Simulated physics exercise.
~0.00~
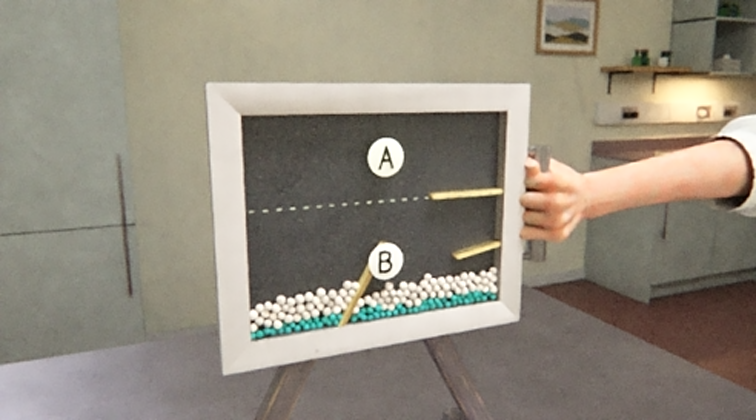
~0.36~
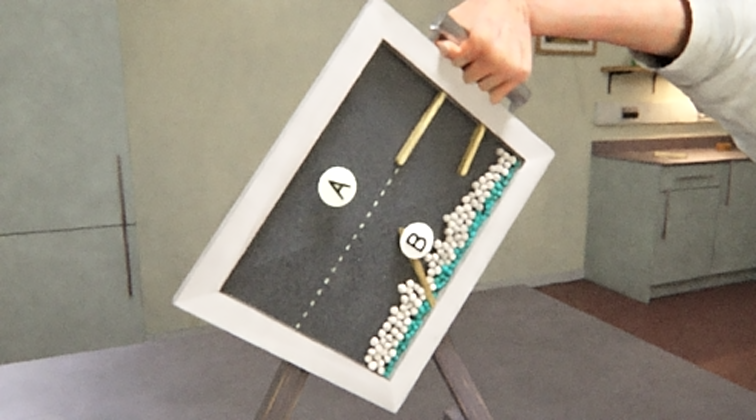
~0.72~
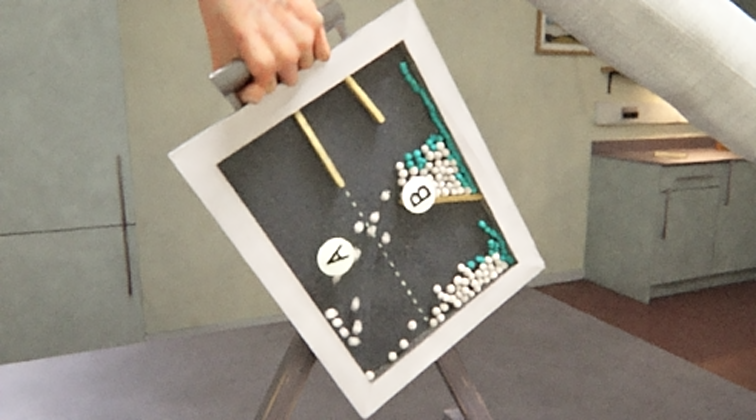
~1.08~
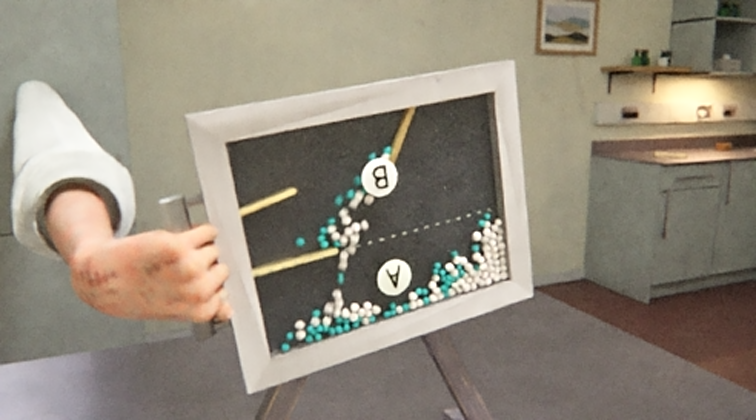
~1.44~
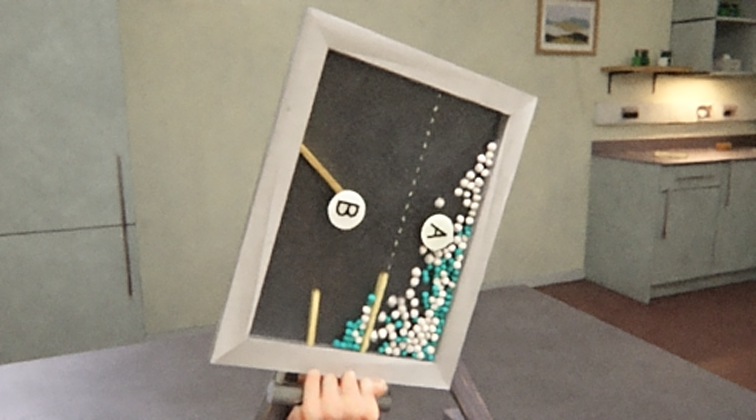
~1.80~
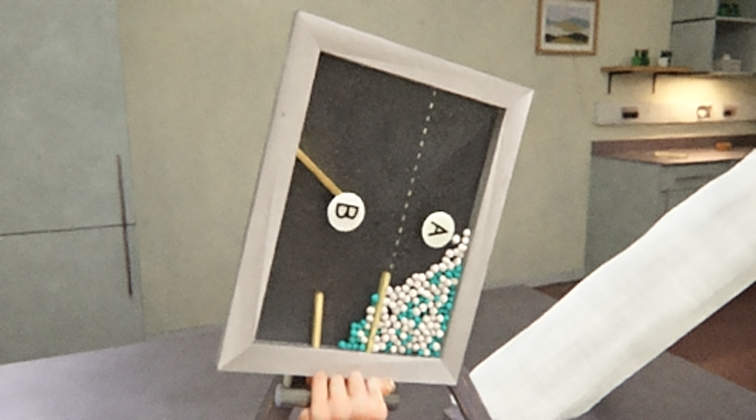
A hand turns a framed case anticlockwise, and its white and turquoise beads settle lower right.
